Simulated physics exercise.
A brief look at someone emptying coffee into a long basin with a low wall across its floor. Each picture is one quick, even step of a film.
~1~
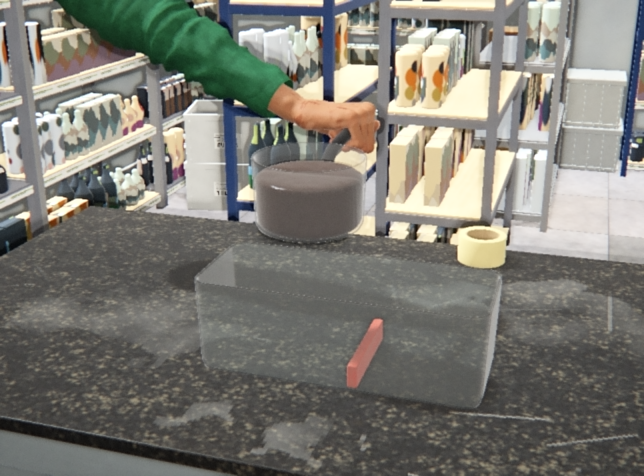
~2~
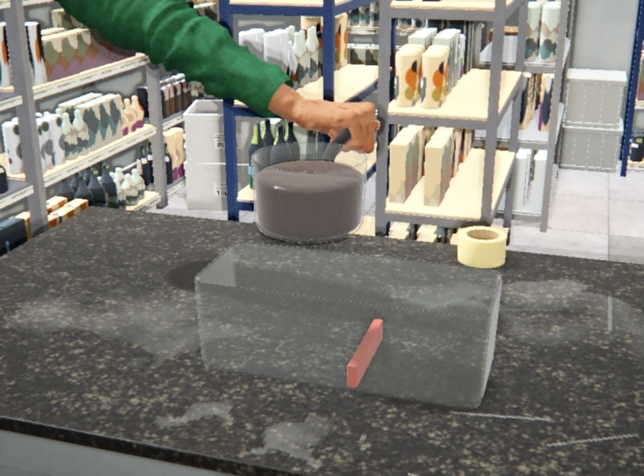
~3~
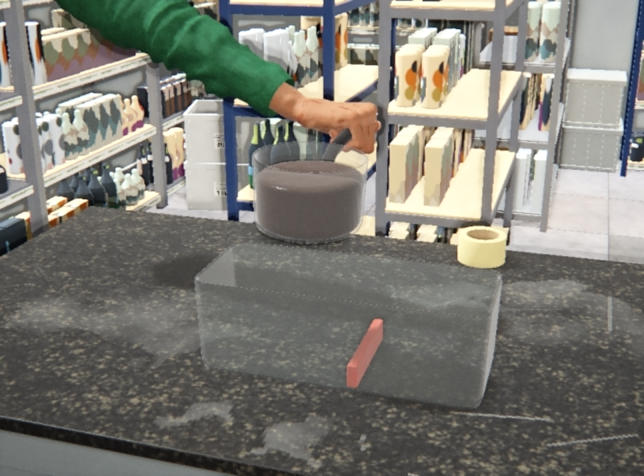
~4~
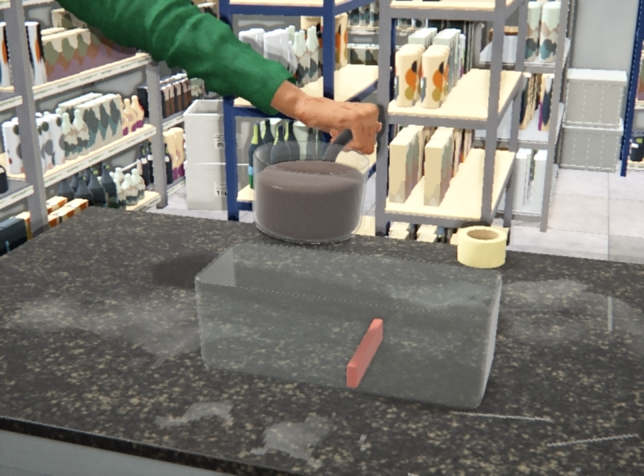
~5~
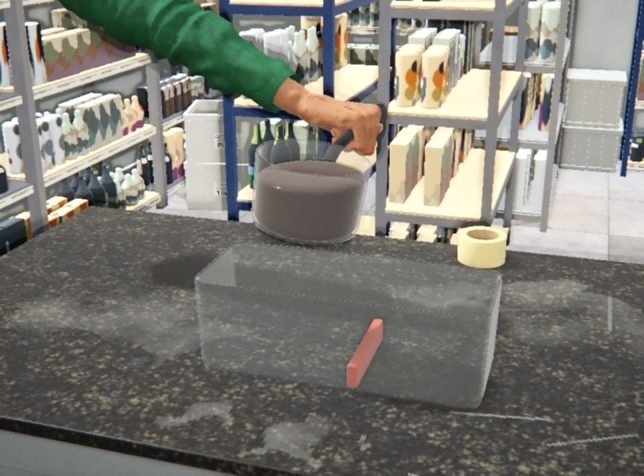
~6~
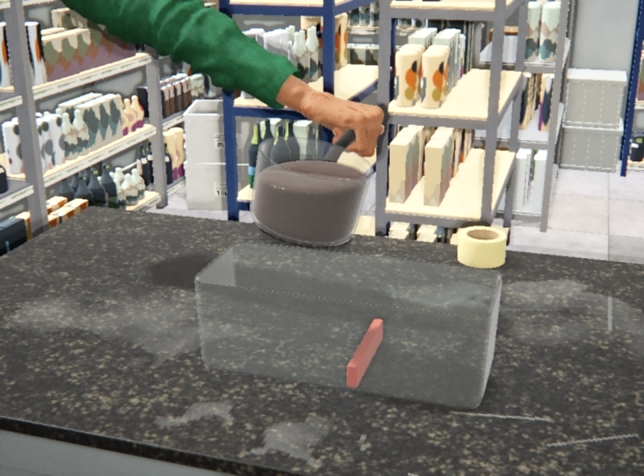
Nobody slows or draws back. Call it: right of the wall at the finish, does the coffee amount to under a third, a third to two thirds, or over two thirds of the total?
Over two thirds of the total.
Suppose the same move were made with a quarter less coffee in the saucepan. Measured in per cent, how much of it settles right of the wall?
Close to 85 per cent.
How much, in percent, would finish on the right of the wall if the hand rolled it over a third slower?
About 80 per cent.
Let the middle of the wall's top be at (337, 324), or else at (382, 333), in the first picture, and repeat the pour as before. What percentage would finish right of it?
It would come to roughly 95 per cent the first time and roughly 85 per cent the second.
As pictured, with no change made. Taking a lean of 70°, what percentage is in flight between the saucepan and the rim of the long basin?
Near 25 parts in a hundred.
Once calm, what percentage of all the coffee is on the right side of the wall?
It is close to 80 per cent.
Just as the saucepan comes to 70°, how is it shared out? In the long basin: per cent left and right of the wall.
0 % left, 5 % right.
A moment on, the saucepan is tipped part way and 70 per cent is still to pour, 0 is left of the wall and 7 right of it.
Next, the saucepan is tipped on its side and 18 per cent is still to pour, 3 is left of the wall and 70 right of it.
Then the saucepan is tipped right over and 3 per cent is still to pour, 12 is left of the wall and 83 right of it.
Later the saucepan is tipped right over and 0 per cent is still to pour, 15 is left of the wall and 84 right of it.
Finally, 21 per cent lies left of the wall, 78 right of it and 0 outside.
